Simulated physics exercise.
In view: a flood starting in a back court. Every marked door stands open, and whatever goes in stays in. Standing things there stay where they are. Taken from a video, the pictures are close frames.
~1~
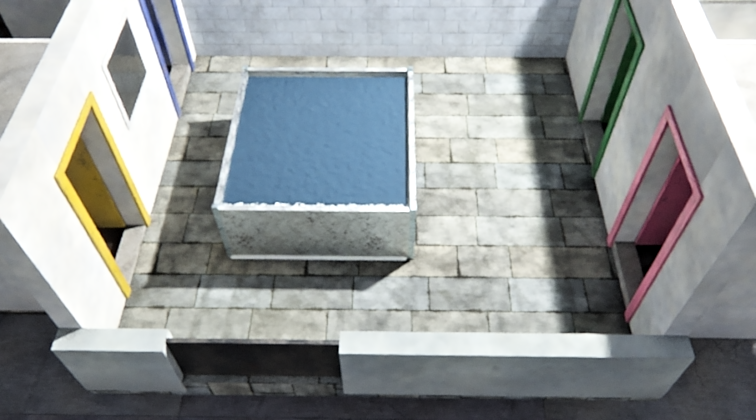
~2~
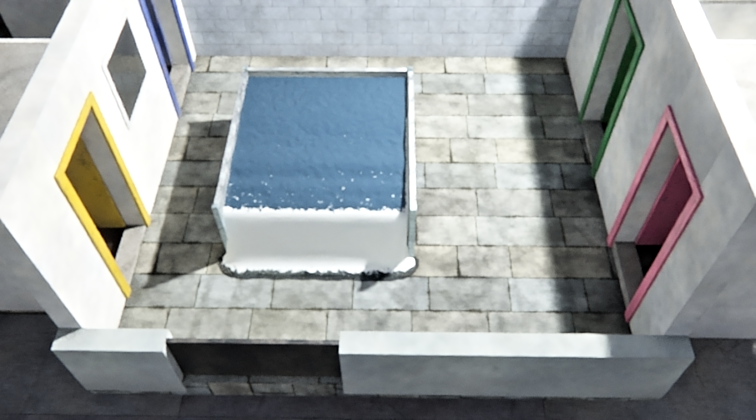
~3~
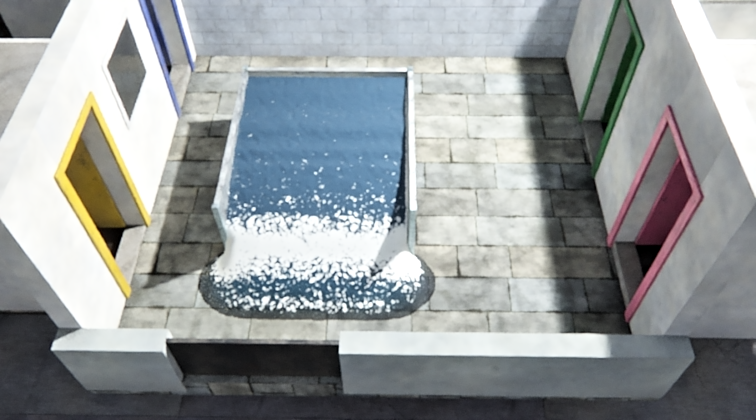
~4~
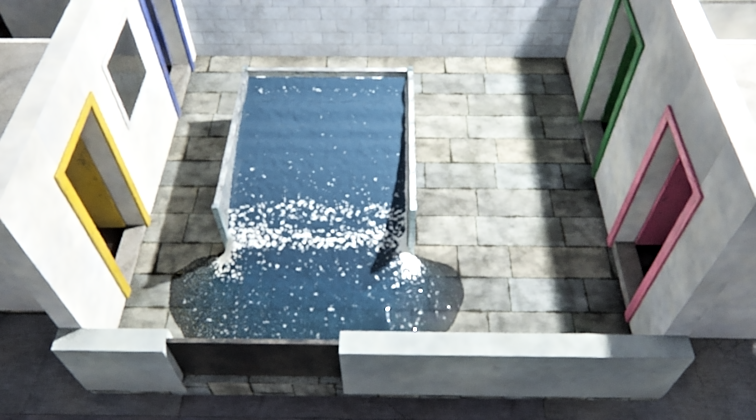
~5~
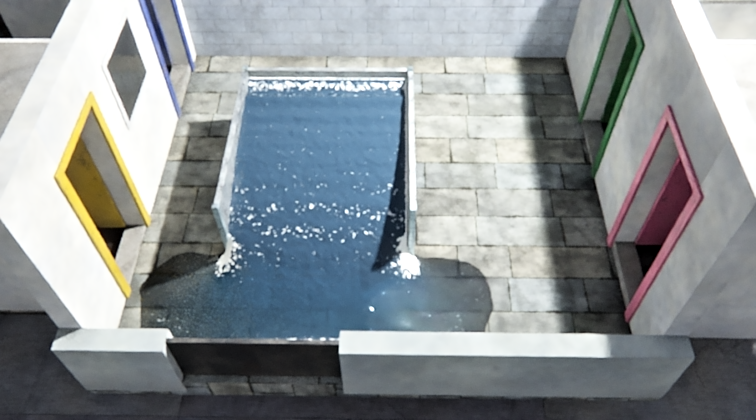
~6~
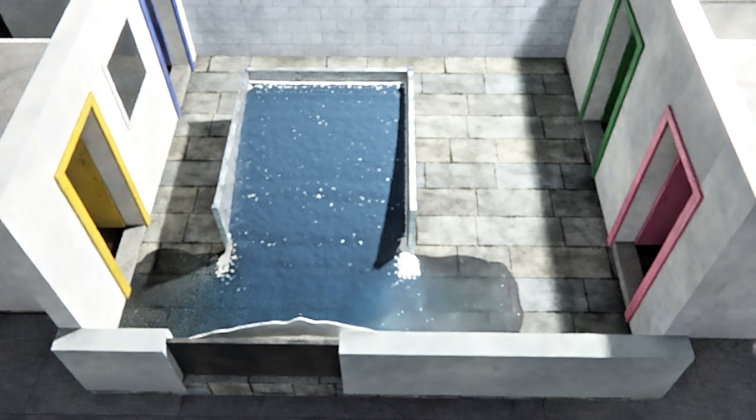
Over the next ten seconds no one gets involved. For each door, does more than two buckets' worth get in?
Door by door: The pink door, yes; the blue door, yes; the yellow door, yes; the green door, yes.
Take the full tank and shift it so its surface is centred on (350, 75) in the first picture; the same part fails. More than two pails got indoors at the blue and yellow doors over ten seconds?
Lab note - blue door crosses the line; yellow door crosses the line.
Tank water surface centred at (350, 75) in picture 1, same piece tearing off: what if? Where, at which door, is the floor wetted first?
The yellow door, that's the one.
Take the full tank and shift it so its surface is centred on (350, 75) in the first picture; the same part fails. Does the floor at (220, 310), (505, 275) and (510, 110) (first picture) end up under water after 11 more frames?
Taking the three spots in that order, I'd say drenched, then drenched, then spared.
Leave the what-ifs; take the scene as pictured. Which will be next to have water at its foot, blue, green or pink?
The door marked pink, before the others.
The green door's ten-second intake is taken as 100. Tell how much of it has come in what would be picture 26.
Share by then: About 0 in a hundred.
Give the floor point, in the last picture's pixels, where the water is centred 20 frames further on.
I'd point to (348, 225).
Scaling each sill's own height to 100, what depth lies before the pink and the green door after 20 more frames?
In order: Roughly 220 and 140 in a hundred.
A moment on, water covers 30 % of the floor; the pink door not reached, the blue door not reached, the yellow door wet at the sill, nothing in, the green door not reached.
Next, water covers 50 % of the floor; the pink door over two buckets in, the blue door not reached, the yellow door over two buckets in, the green door not reached.
Then, water covers 80 % of the floor; the pink door far over two buckets in, the blue door wet at the sill, nothing in, the yellow door far over two buckets in, the green door wet at the sill, nothing in.
Later, water covers 100 % of the floor; the pink door far over two buckets in, the blue door over two buckets in, the yellow door far over two buckets in, the green door under two buckets in.
In the end, water covers 100 % of the floor; the pink door far over two buckets in, the blue door over two buckets in, the yellow door far over two buckets in, the green door over two buckets in.
